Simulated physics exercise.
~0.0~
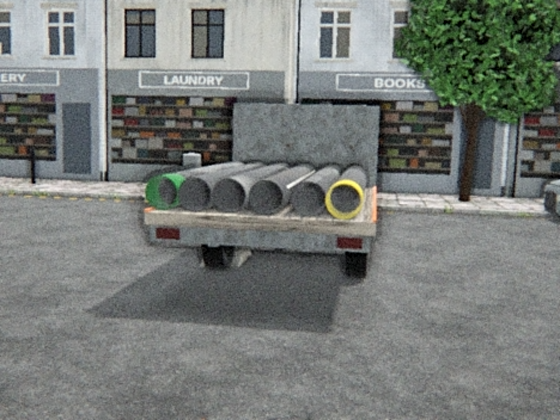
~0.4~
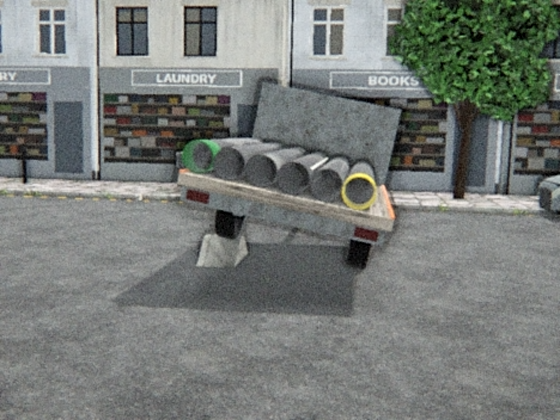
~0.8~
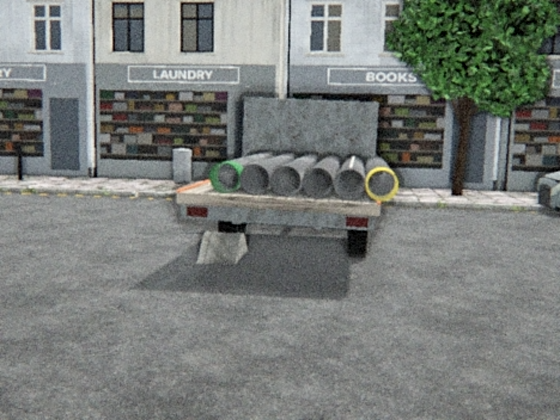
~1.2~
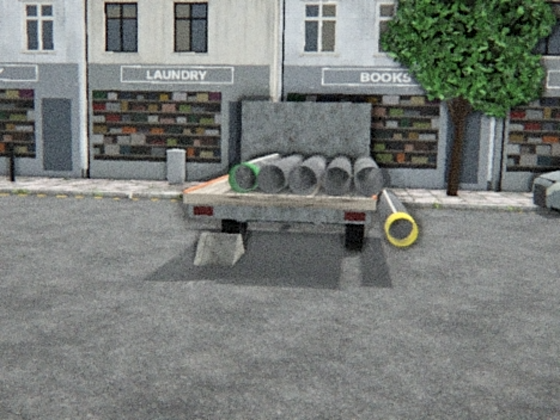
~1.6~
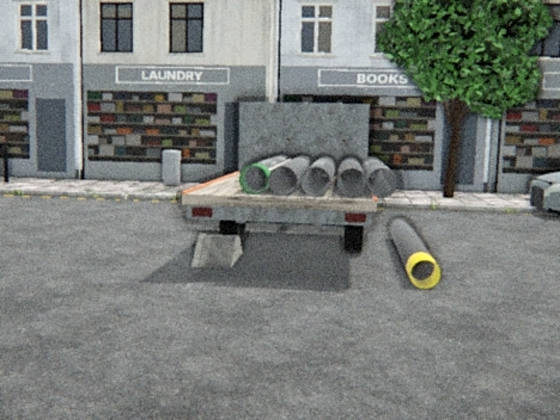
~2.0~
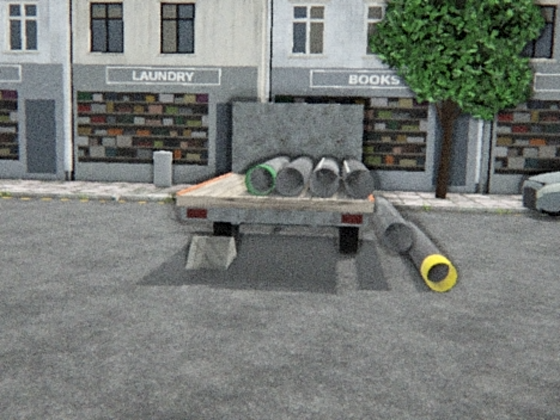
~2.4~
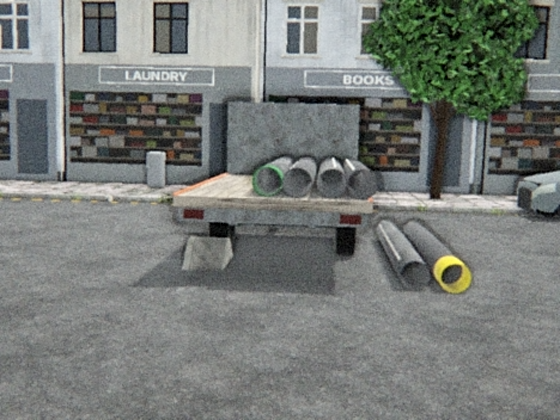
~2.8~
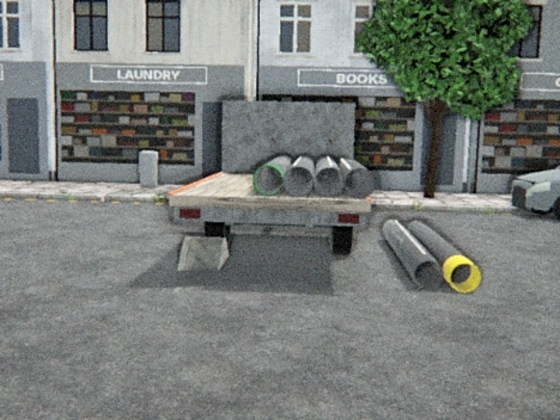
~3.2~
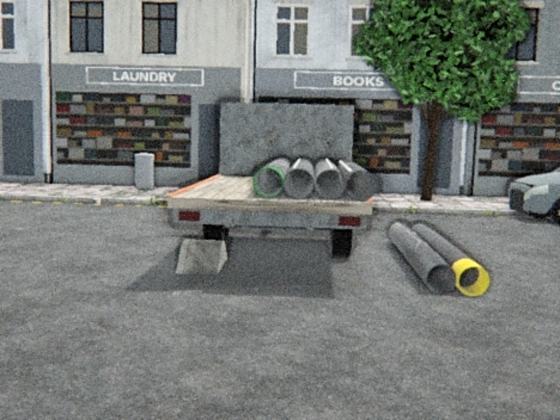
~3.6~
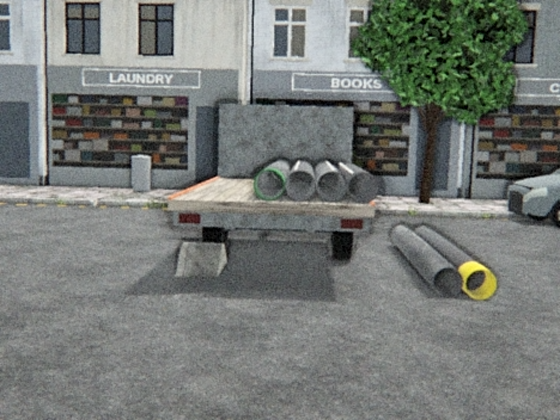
A flatbed trailer with a tall grey board at its front stands on a grey street, seen from behind, facing a laundry, a bookshop and a leafy tree. Six pipes lie lengthwise across its deck, green at the left, yellow at the right and grey between. The left wheel rides over a pale wedge, tilting the deck down to the right, and then it levels. The pipes roll right, and the yellow one drops off the side, followed by a grey one. Both settle side by side on the ground, while the green pipe and three grey ones stay aboard.
